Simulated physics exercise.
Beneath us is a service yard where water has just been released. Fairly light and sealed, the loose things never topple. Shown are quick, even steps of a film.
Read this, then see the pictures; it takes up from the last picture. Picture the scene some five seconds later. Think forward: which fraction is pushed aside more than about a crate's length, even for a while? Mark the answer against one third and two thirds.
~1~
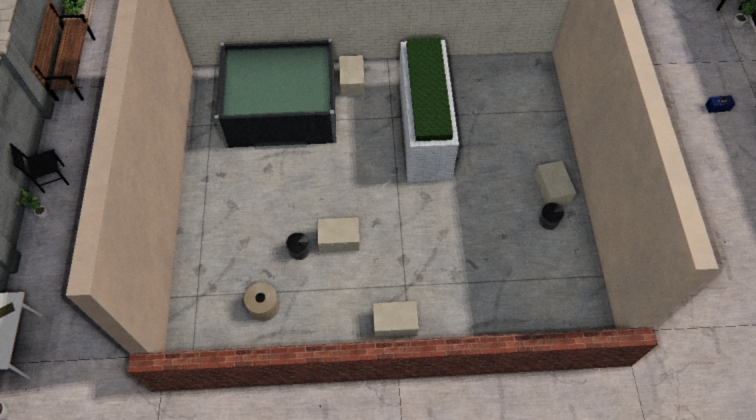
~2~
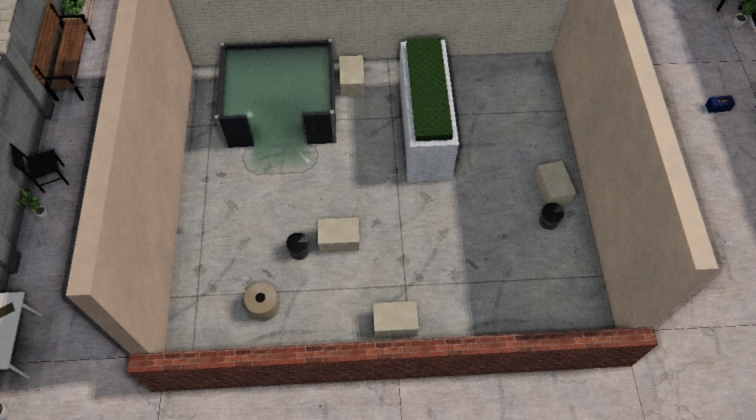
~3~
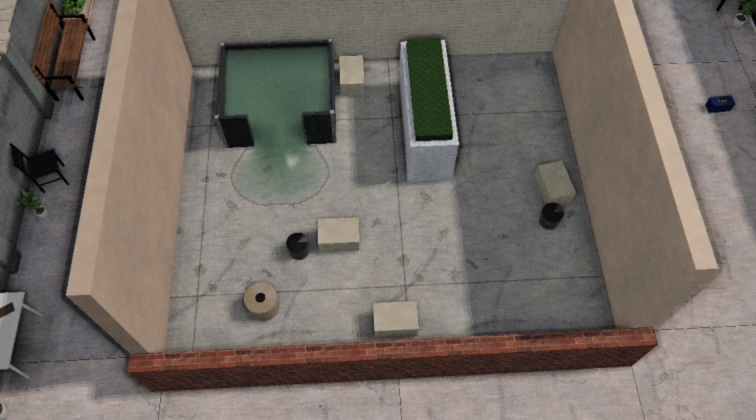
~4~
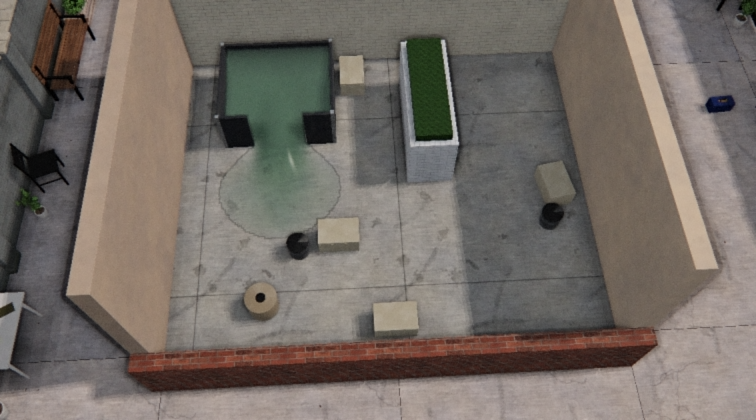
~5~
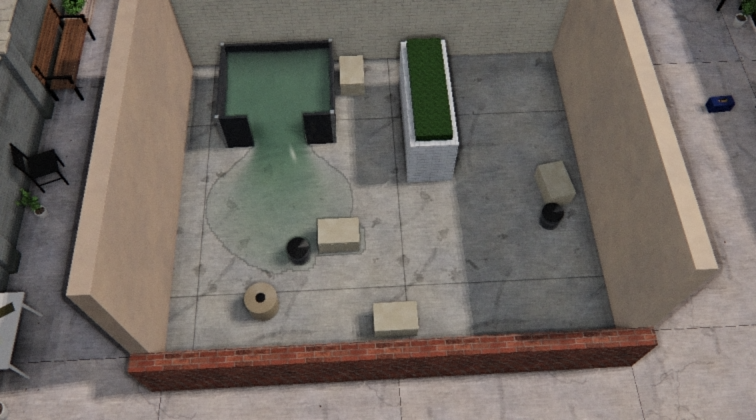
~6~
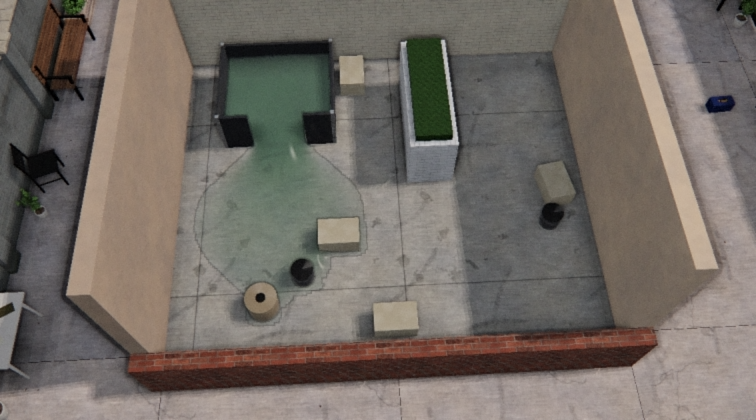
One to two thirds of them.
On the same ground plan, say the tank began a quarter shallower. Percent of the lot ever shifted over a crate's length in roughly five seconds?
I get 60 percent.
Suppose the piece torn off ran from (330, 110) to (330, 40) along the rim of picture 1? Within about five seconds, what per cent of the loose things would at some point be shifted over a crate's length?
By my reckoning, around 100 percent.
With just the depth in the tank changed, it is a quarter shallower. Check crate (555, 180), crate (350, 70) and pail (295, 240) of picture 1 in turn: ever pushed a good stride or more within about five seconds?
Item by item: Missed the mark, then missed the mark, then cleared the mark.
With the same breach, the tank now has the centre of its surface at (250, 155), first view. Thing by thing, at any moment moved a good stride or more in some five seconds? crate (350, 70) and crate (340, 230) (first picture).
First one: Stayed short; second one: Stayed short.
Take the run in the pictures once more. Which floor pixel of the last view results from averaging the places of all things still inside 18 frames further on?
Around (455, 238).
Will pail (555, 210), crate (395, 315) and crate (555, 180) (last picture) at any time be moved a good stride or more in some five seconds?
As listed: Falls short, travels that far and falls short.
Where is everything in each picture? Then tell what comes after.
In the first frame, a pail at (297, 242) rests on the ground; a crate at (338, 230), on the bottom; 0 of 7 have shifted.
In the second frame, a pail at (297, 242) rests on the ground; a crate at (338, 230), on the bottom; 0 of 7 have shifted.
In the third frame, a pail at (297, 242), on the bottom; a crate at (338, 230) rests on the ground; 0 of 7 have shifted.
In the fourth frame, a pail at (297, 242) rests on the ground; a crate at (338, 230) rests on the ground; 0 of 7 have shifted.
In the fifth frame, a pail at (298, 247) rests on the ground, close to its start; a crate at (338, 230), on the bottom; 1 of 7 have shifted.
In the sixth frame, a pail at (302, 269) rests on the ground, a stride from its start; a crate at (338, 230), on the bottom; 1 of 7 have shifted.
A moment on, 1 of 7 are well off their spots; 0 afloat.
Next, 4 of 7 are well off their spots; 3 afloat.
Later, 3 of 7 are well off their spots; 2 afloat.
In the end, 4 of 7 are well off their spots, and 4 have been at some point; 5 afloat.
